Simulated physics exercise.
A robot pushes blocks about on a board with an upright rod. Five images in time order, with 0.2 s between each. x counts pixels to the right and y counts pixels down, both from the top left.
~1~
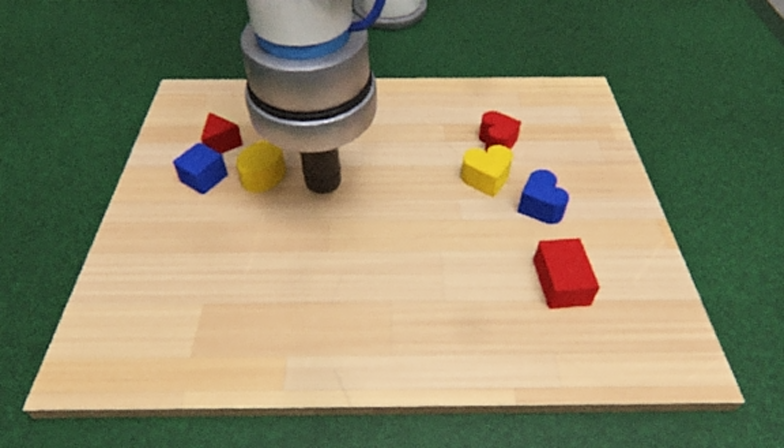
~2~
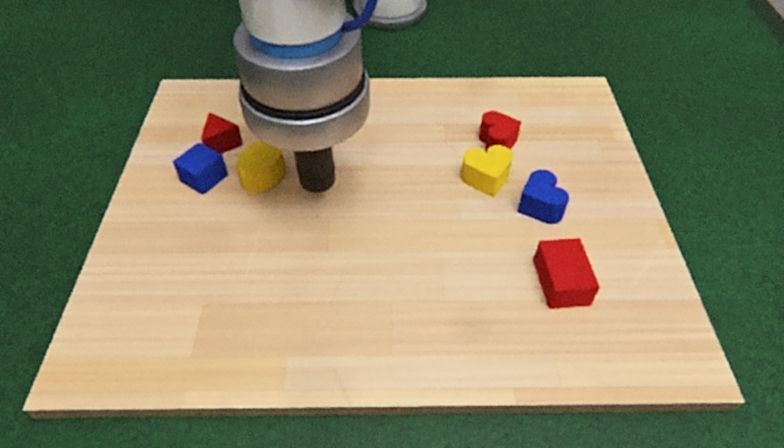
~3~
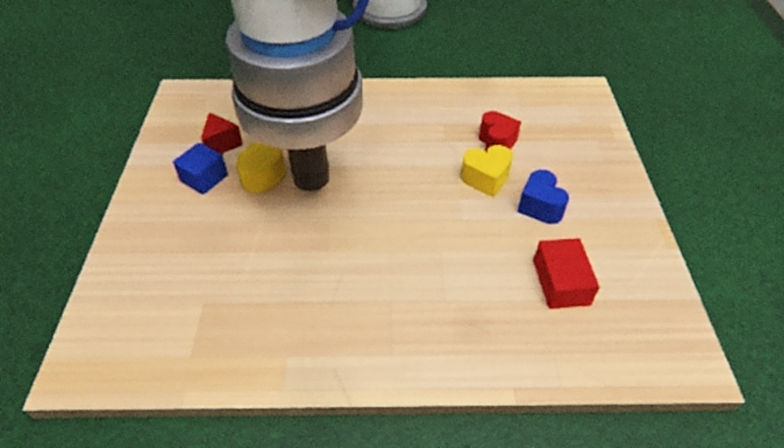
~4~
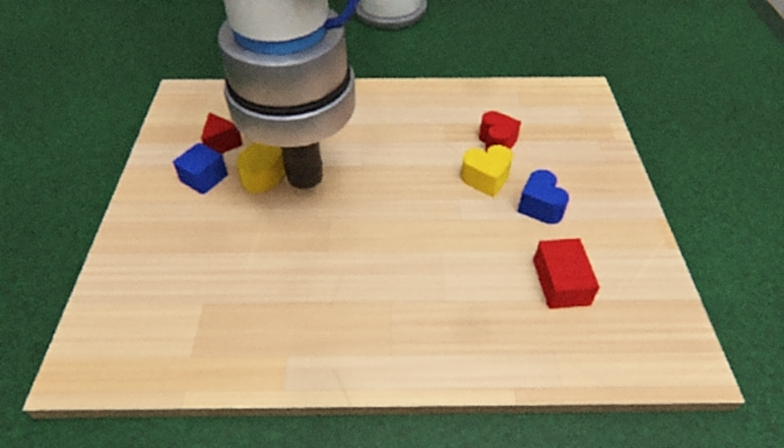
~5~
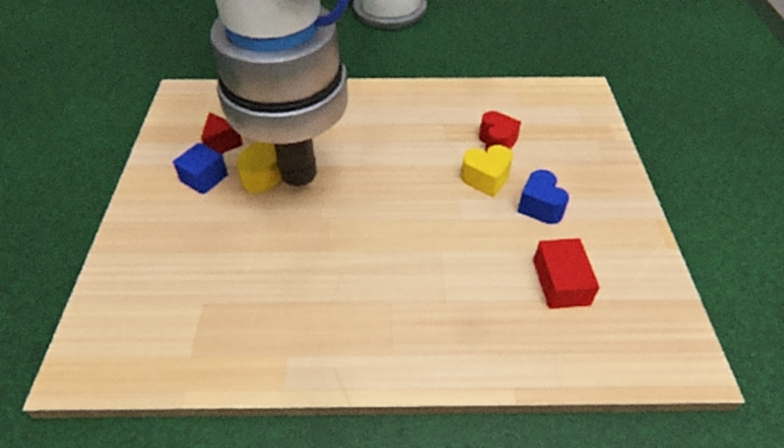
At first, a robot's dark upright rod stands on a wooden board, just right of a yellow block that sits near blue and red ones. The rod then slides slightly left in small steps, drawing closer to the yellow block, while all the blocks, including those on the right, stay still.
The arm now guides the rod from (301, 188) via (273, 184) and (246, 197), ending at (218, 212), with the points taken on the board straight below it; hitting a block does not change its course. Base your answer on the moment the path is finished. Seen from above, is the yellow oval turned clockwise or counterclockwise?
It swings round clockwise.
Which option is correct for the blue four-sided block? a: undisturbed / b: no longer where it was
b
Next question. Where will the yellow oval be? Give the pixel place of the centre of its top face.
When the path ends, it will be at (234, 149).
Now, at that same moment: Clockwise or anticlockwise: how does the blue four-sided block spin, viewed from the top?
It turns round anticlockwise.
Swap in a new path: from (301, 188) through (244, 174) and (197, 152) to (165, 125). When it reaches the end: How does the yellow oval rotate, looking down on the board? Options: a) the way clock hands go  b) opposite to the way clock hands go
a
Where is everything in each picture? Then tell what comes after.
The first frame shows rod tip at (323, 182); block tops, blue four-sided block at (197, 158); red three-sided block at (216, 125); yellow oval at (259, 155).
The second frame shows rod at (318, 181); blocks unchanged.
The third frame shows rod at (312, 180); blocks unchanged.
The fourth frame shows rod at (305, 177); blocks unchanged.
The fifth frame shows rod at (299, 175); blue four-sided block at (197, 158); red three-sided block at (216, 125); yellow oval at (259, 155).
What follows on the original path. Halfway along, rod at (255, 177); blue four-sided block at (187, 156), turned 20° anticlockwise; yellow oval at (234, 149), turned 20° clockwise.
At the end, rod at (214, 199); blue four-sided block at (187, 156), turned 20° anticlockwise; red three-sided block in place; yellow oval at (234, 149), turned 20° clockwise.
